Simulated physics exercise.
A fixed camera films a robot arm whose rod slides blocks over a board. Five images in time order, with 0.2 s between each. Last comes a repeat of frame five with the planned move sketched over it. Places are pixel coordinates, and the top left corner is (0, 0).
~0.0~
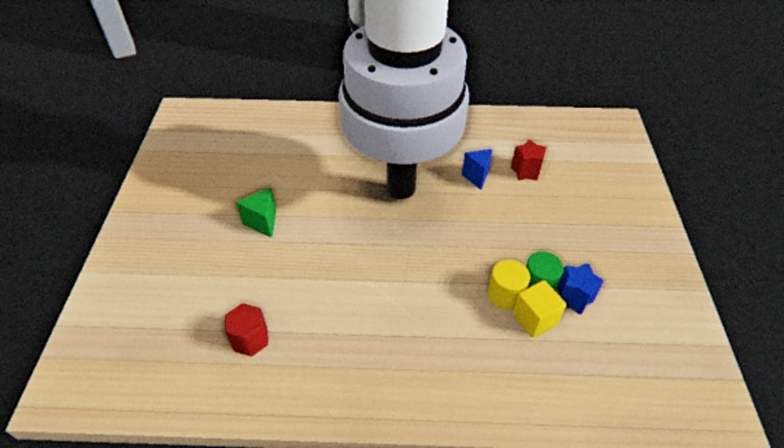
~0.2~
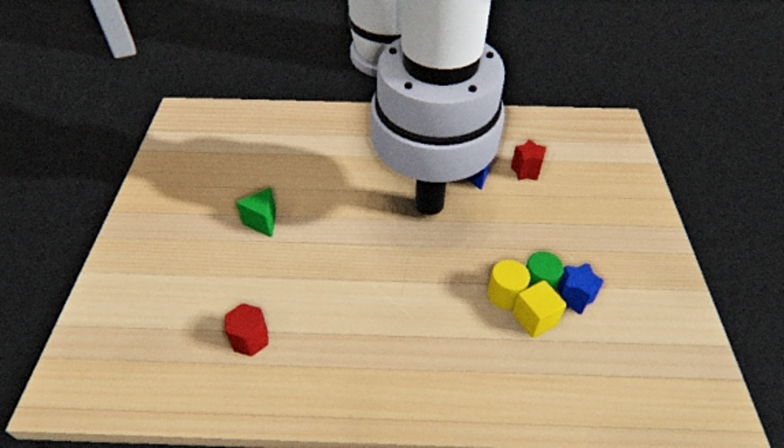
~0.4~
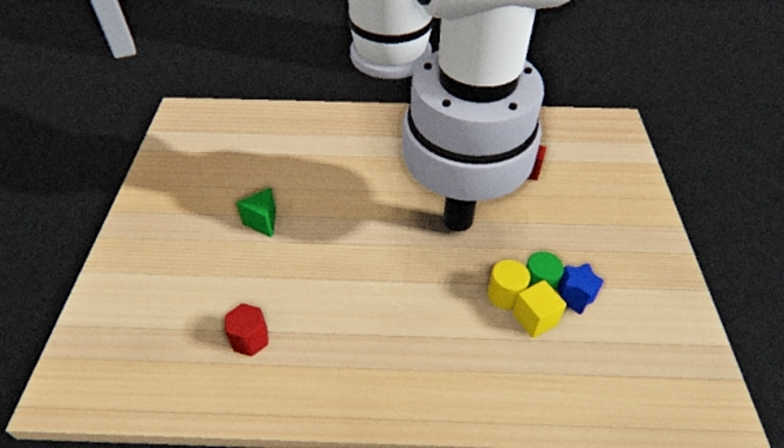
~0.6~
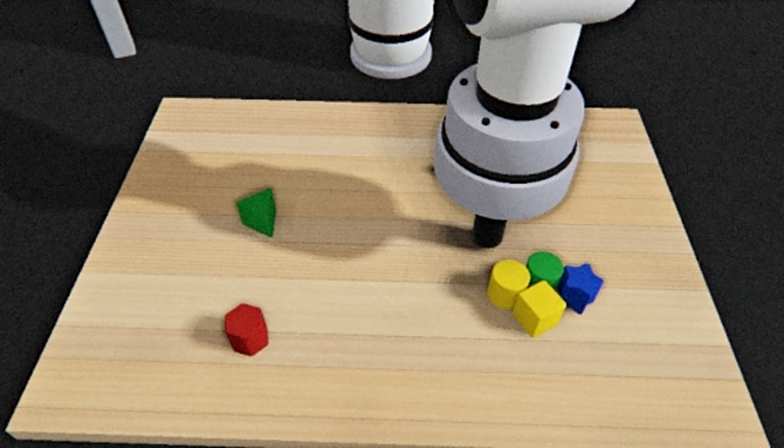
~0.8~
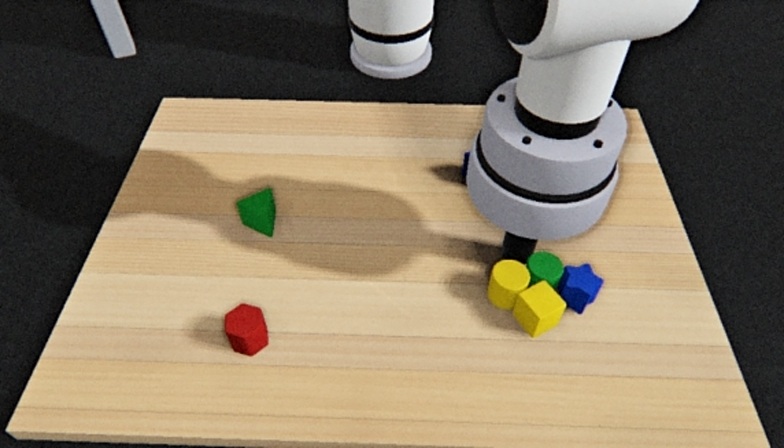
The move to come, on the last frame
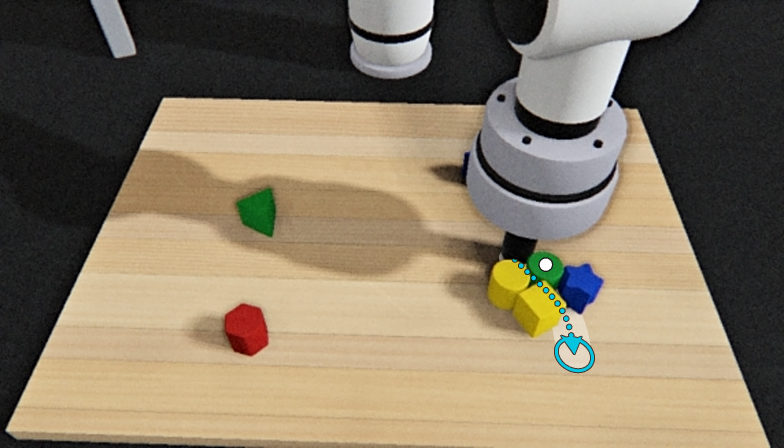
Robot arm moving its black rod rightward and toward the viewer across a wooden board, up to a cluster of coloured blocks.
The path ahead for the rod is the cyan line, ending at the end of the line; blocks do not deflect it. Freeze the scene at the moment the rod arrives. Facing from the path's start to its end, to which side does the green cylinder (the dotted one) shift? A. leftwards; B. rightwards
(A)
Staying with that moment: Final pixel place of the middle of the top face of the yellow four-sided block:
Answer: (546, 329).
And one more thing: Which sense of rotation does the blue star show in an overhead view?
Direction: Anticlockwise.
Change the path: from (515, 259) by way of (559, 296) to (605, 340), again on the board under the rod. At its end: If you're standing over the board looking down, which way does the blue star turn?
Top view: Counterclockwise.
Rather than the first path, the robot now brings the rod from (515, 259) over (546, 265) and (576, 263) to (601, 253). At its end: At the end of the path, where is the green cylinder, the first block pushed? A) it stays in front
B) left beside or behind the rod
Letter B.
The drawn path runs from (515, 259) through (542, 286) and (565, 317) to (574, 354); the dot is on the green cylinder.
On the path given first. One third of the way, rod (545, 281); yellow four-sided block (550, 313), turned 60° clockwise; green cylinder (575, 292); blue star (608, 288), turned 20° anticlockwise.
Two thirds of the way, rod (568, 312); yellow four-sided block (551, 316), turned 75° clockwise; green cylinder (604, 323); blue star (615, 290), turned 45° anticlockwise.
At the end, rod (577, 349); yellow cylinder not moved; yellow four-sided block (546, 329), turned 120° clockwise; green cylinder (624, 349); blue star (615, 290), turned 45° anticlockwise.
